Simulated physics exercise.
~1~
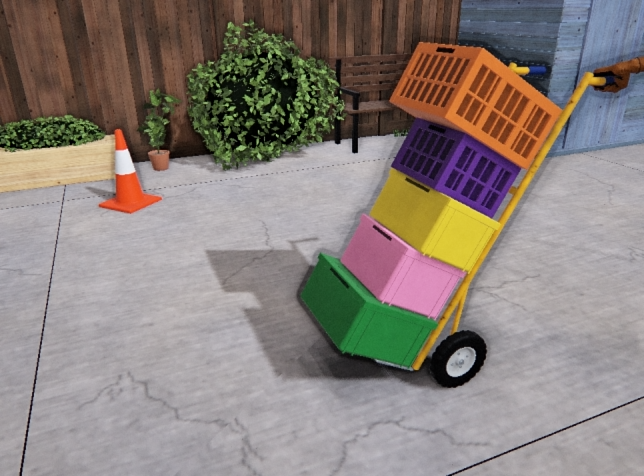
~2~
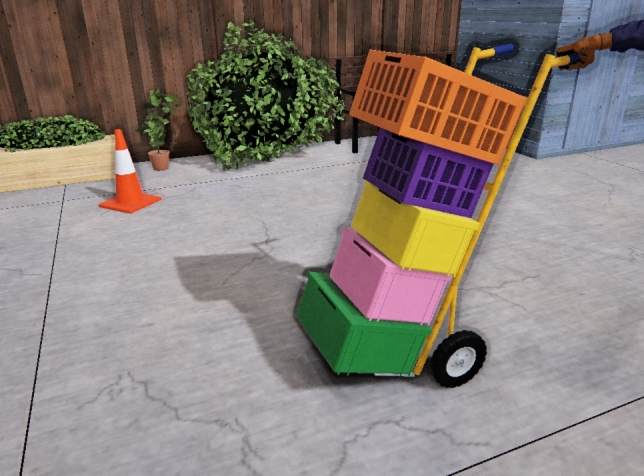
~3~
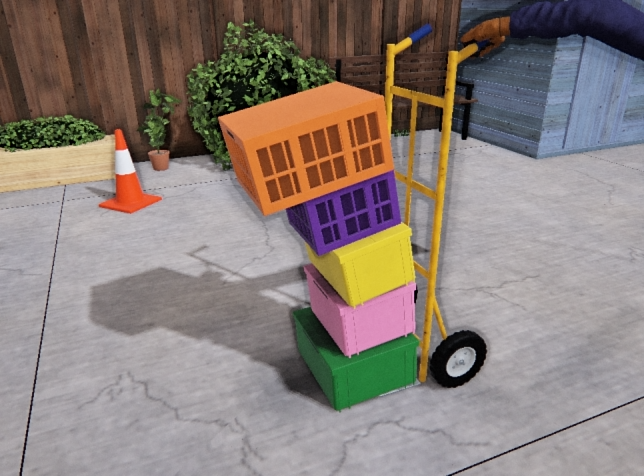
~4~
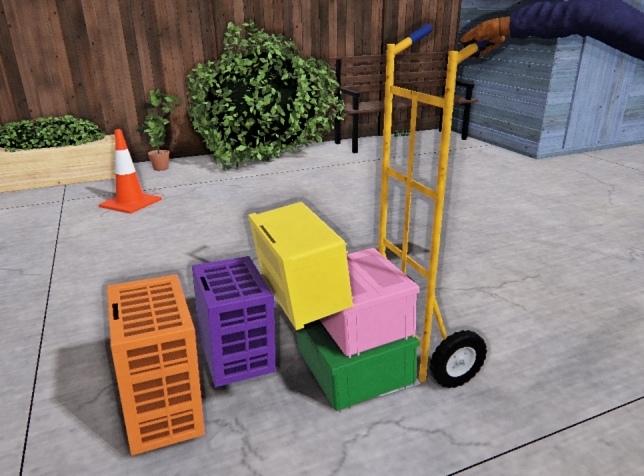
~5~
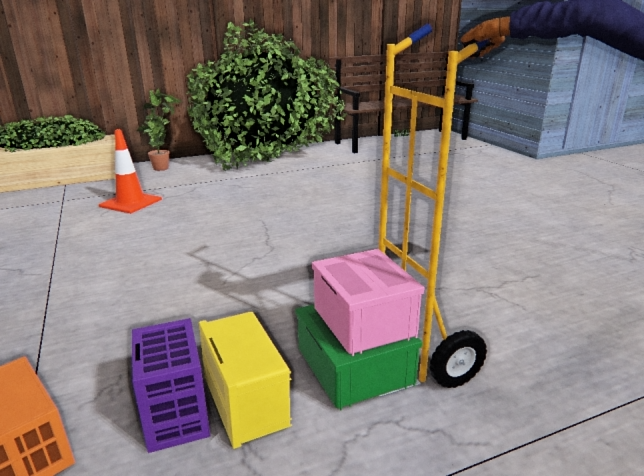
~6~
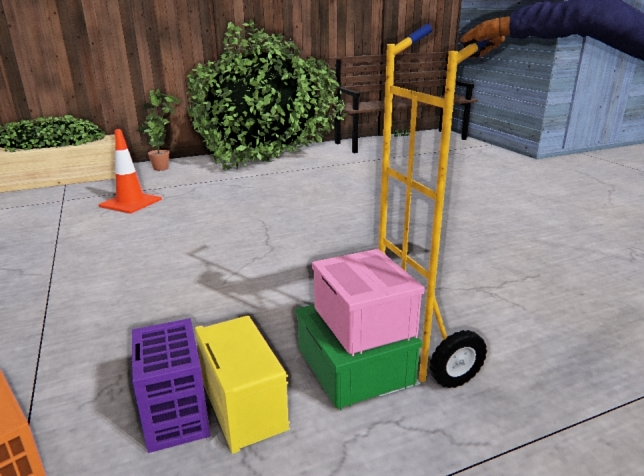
A tall stack of five colourful crates toppled leftward as a gloved hand tipped a yellow sack truck upright, sending the orange, purple and yellow ones onto the ground, while the pink and green ones stayed stacked beside the truck.
